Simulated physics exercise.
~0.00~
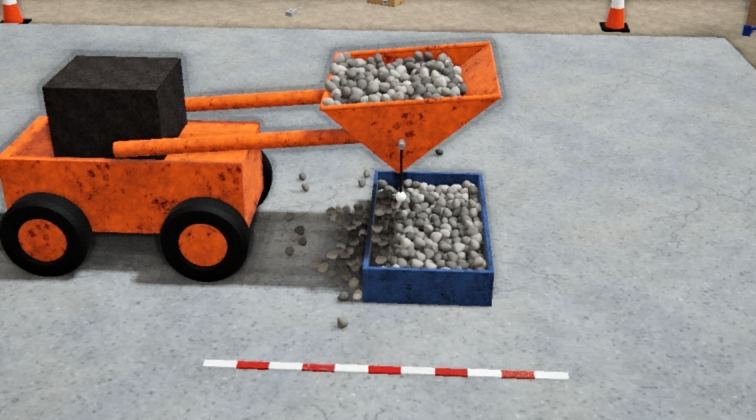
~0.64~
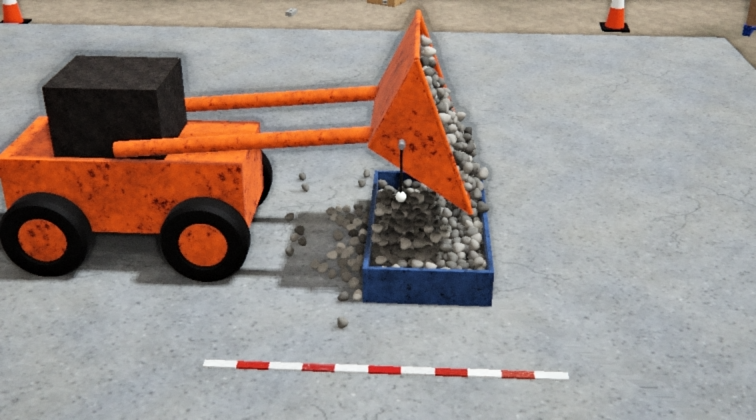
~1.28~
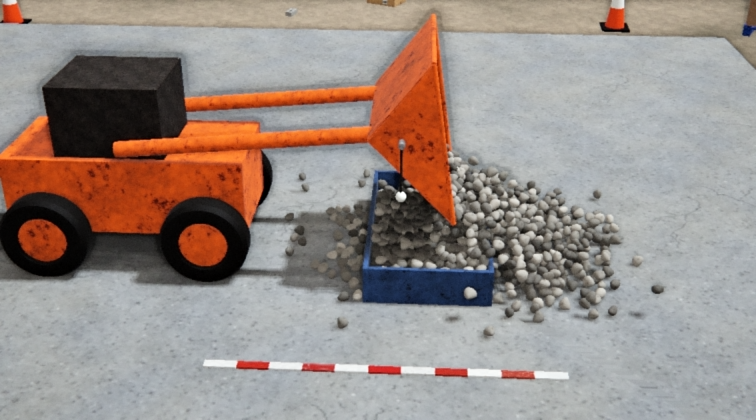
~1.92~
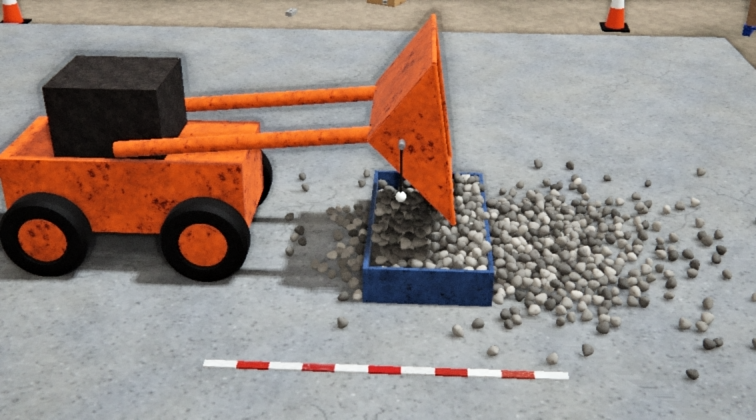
An orange loader with black wheels and a dark block on its back stands at left on a pale grey floor, seen from above and to the side, its bucket full of grey stones. Below the bucket sits a blue bin already heaped with stones, some spilled at its left, with a red and white striped bar in front and cones behind. The bucket tips steeply forward and stones slide out onto the heap. Many pour over the right side and scatter across the floor. Finally the bucket stays tipped above the full bin, beside a wide spread of stones.
